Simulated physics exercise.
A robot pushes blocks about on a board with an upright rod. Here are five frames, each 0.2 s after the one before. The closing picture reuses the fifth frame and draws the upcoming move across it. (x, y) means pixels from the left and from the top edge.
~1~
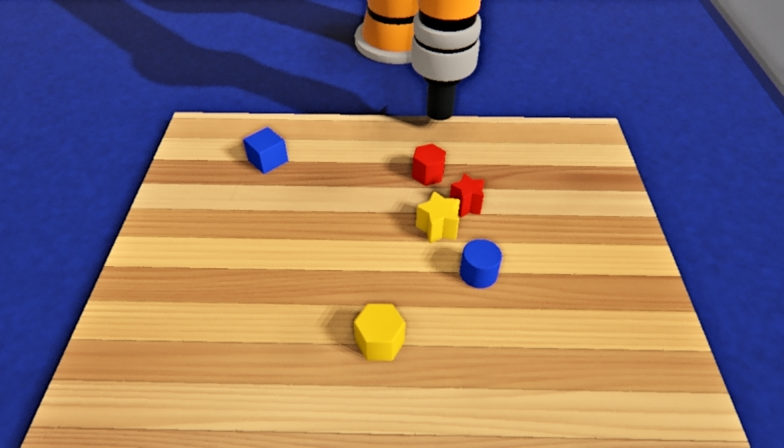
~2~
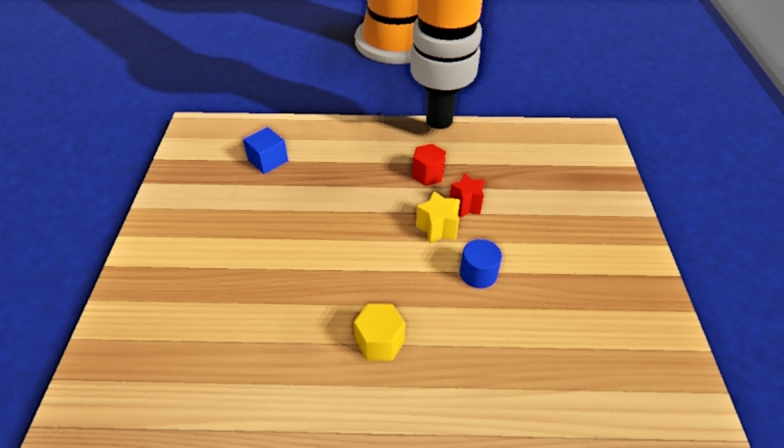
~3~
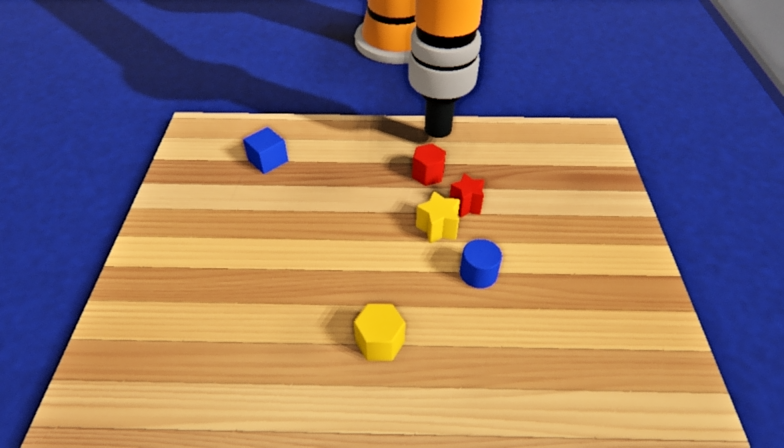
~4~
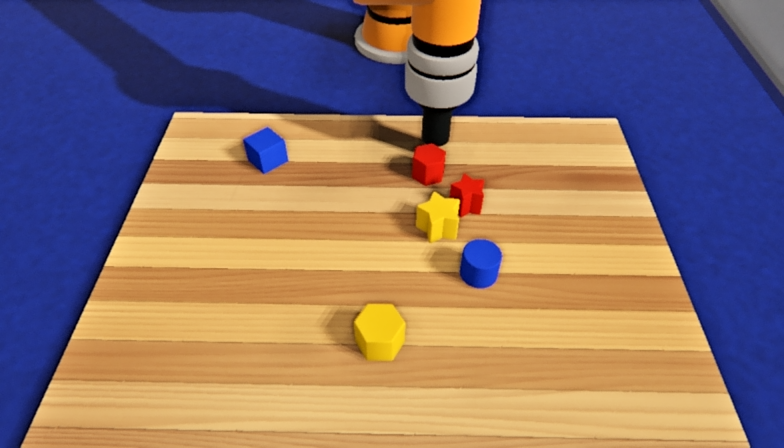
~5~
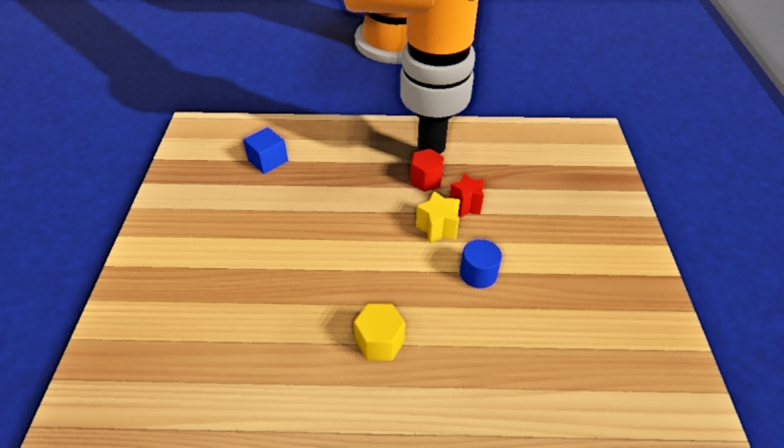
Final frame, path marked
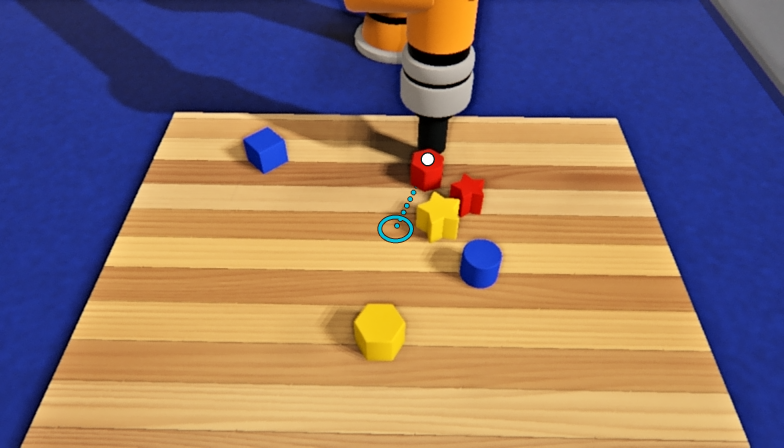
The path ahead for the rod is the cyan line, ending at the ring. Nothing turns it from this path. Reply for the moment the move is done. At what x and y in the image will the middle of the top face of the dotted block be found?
I'd guess (417, 230).
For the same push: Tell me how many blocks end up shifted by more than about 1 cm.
2.
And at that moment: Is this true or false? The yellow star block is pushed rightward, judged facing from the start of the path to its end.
False - the claim does not hold.
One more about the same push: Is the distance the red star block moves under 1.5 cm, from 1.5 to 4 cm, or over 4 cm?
It is going to finish within 1.5 cm of where it is now.
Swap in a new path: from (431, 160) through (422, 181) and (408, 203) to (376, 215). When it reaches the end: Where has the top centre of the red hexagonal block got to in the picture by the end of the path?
Its top centre is at about (408, 211).
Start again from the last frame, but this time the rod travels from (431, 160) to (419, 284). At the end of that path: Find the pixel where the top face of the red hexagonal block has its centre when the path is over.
In the picture, it is at (389, 228).
Drawn move, from (431, 160) to (396, 229); the dot is on the red hexagonal block.
The first path, step by step. One third of the way, rod at (420, 168); red hexagonal block at (422, 183), turned 20° anticlockwise.
Two thirds of the way, rod at (408, 191); red hexagonal block at (418, 206), turned 60° anticlockwise; yellow star block at (448, 218), turned 15° anticlockwise.
At the end, rod at (396, 216); red hexagonal block at (417, 230), turned 100° anticlockwise; yellow star block at (452, 227), turned 50° anticlockwise; red star block still.
